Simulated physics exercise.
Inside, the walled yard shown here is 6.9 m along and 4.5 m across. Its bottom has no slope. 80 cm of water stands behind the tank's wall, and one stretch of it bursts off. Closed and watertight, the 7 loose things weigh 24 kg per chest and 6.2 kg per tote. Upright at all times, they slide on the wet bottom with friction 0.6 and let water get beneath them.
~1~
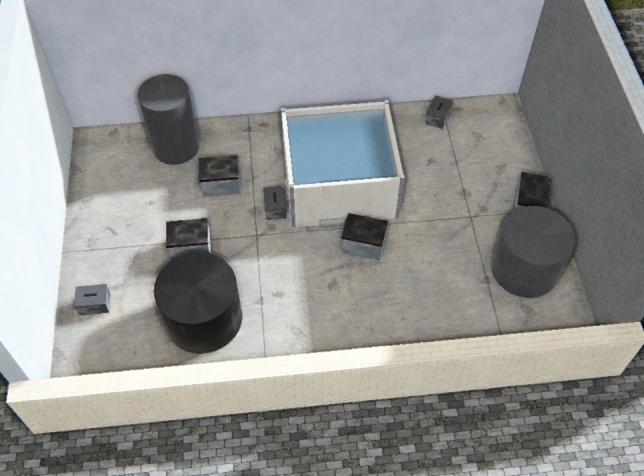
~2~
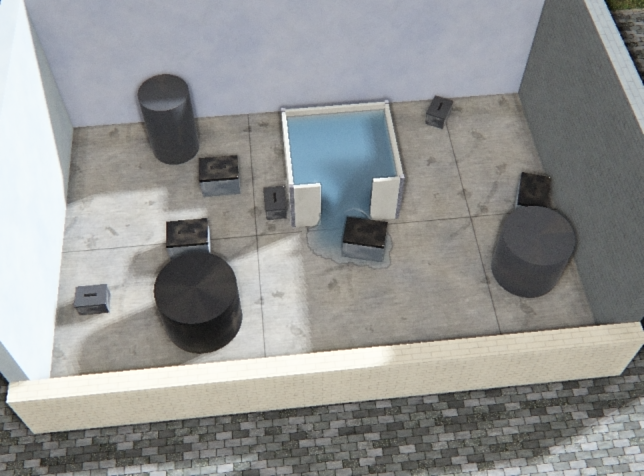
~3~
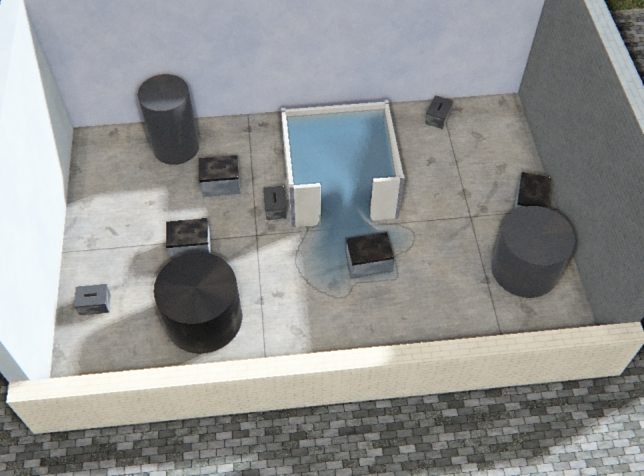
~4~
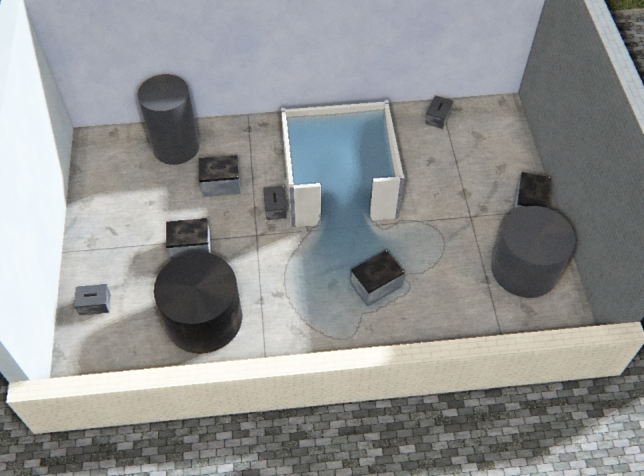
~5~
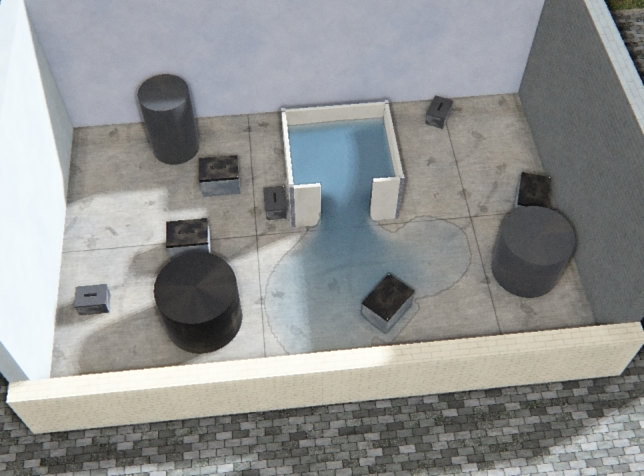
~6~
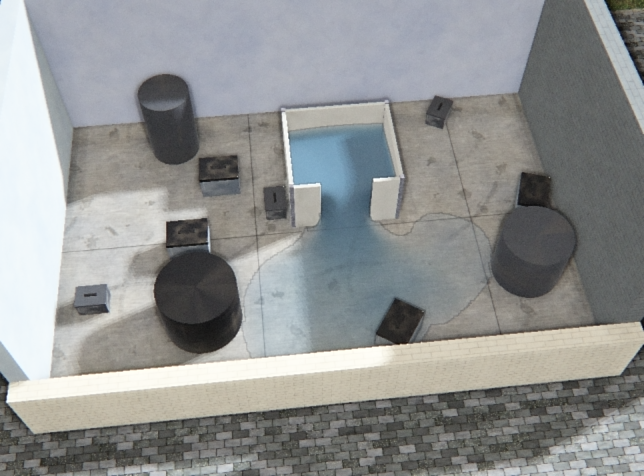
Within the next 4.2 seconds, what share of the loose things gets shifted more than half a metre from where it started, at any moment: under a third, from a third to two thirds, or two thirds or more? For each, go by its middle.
The proportion fails to hit a third.
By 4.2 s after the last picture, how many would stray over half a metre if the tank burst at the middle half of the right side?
In that case 1 of them.
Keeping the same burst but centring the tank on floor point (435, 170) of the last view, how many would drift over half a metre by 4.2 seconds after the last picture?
Then 1 of them would.
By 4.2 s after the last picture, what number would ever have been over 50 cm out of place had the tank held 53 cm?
You'd get 1 in that case.
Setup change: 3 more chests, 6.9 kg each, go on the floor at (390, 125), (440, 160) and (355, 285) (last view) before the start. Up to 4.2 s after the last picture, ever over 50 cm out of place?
So it's stays below, then stays below, then gets above.
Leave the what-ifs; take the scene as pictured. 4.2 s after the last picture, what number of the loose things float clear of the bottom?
1 at that moment.
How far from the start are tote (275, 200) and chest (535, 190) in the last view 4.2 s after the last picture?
0 cm and 5 cm.
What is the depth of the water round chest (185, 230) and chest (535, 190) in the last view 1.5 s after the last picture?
Roughly 1 and 0 cm.
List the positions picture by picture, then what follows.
The first frame shows a chest at (365, 229) rests on the ground; a chest at (187, 232), on the bottom; water covers 1.9 m2; 0 of 7 have shifted.
The second frame shows a chest at (365, 231), on the bottom, 4 cm from its start; a chest at (187, 232), on the bottom; 2.3 m2 under water; 0 of 7 have shifted.
The third frame shows a chest at (370, 248) rests on the ground, 31 cm from its start; a chest at (187, 232), on the bottom; 2.9 m2 under water; 1 of 7 have shifted.
The fourth frame shows a chest at (378, 271), on the bottom, 67 cm from its start; a chest at (187, 232) rests on the ground; 4.0 m2 under water; 1 of 7 have shifted.
The fifth frame shows a chest at (388, 296), on the bottom, 106 cm from its start; a chest at (187, 232) rests on the ground; water covers 5.7 m2; 1 of 7 have shifted.
The sixth frame shows a chest at (401, 322) rests on the ground, 144 cm from its start; a chest at (187, 232) rests on the ground; water covers 7.2 m2; 1 of 7 have shifted.
Then, 0.4 s after the last picture 1 of 7 are over 50 cm from their spots; 0 afloat.
Then, 1.5 s after the last picture 1 of 7 are over 50 cm from their spots; 1 afloat.
Then, 2.8 s after the last picture 2 of 7 are over 50 cm from their spots; 1 afloat.
Then, 4.2 s after the last picture 2 of 7 are over 50 cm from their spots, and 2 have been at some point; 1 afloat.
